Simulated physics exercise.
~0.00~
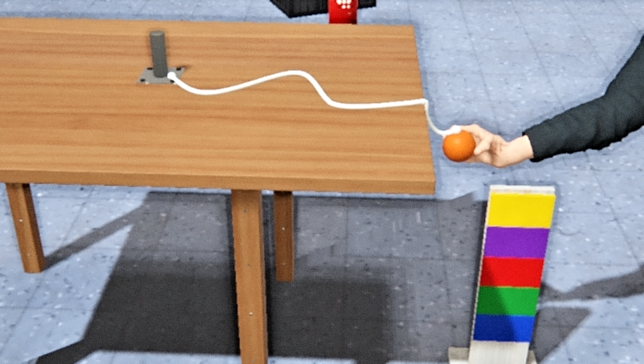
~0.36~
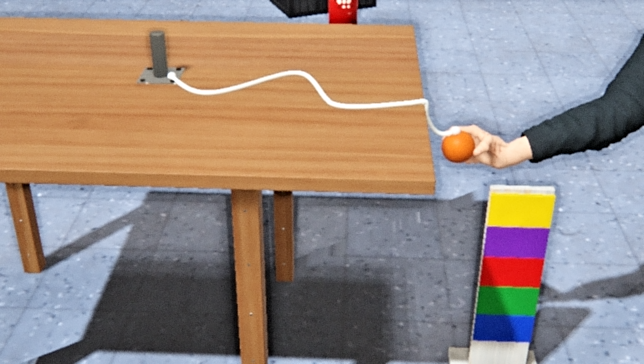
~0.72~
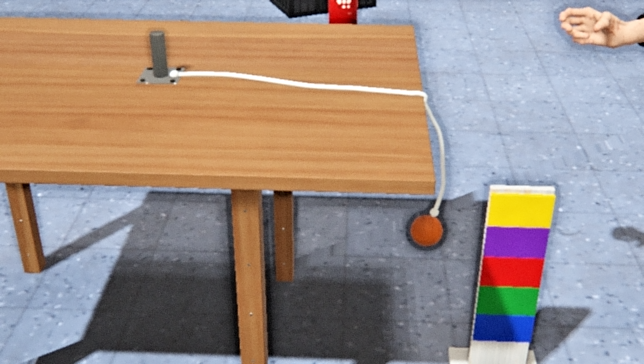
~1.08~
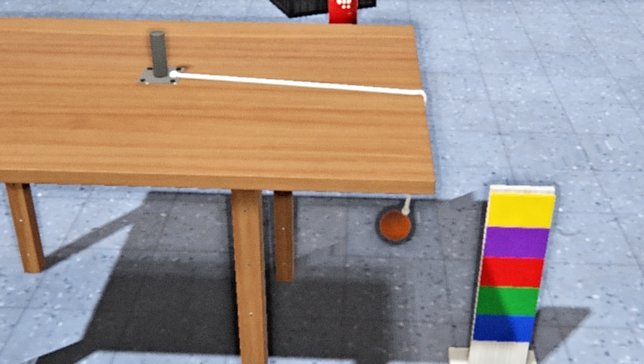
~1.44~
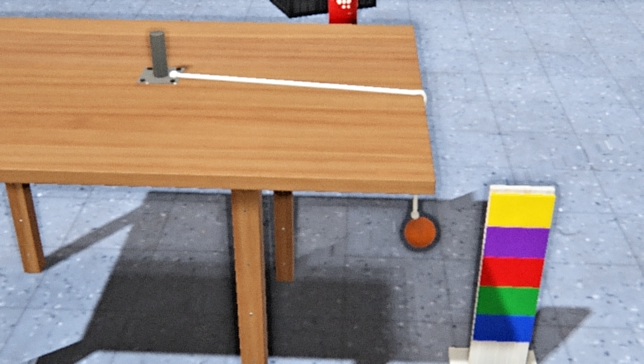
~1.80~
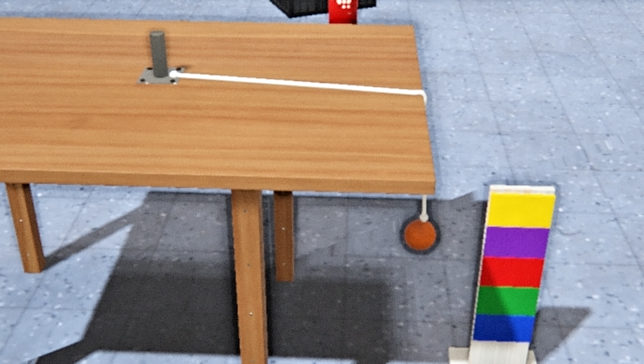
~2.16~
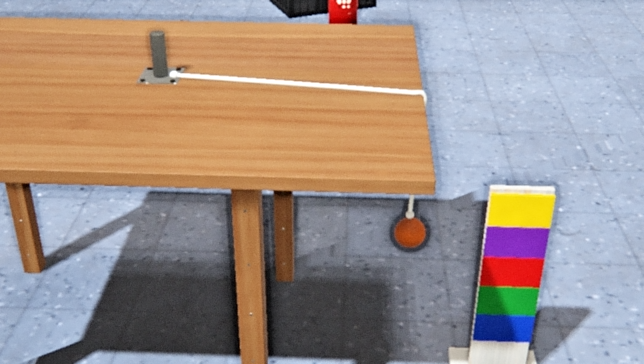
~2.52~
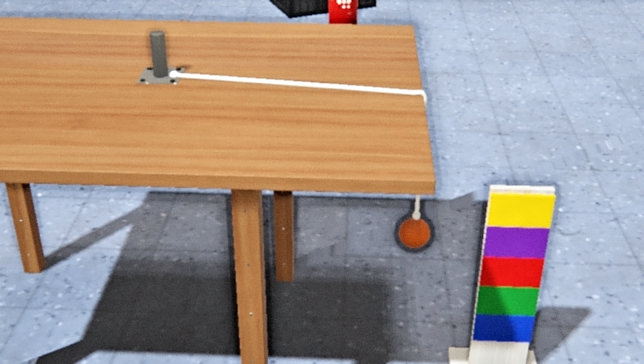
At a table's edge, a hand releases an orange ball, which swings on its cord and hangs level with purple.
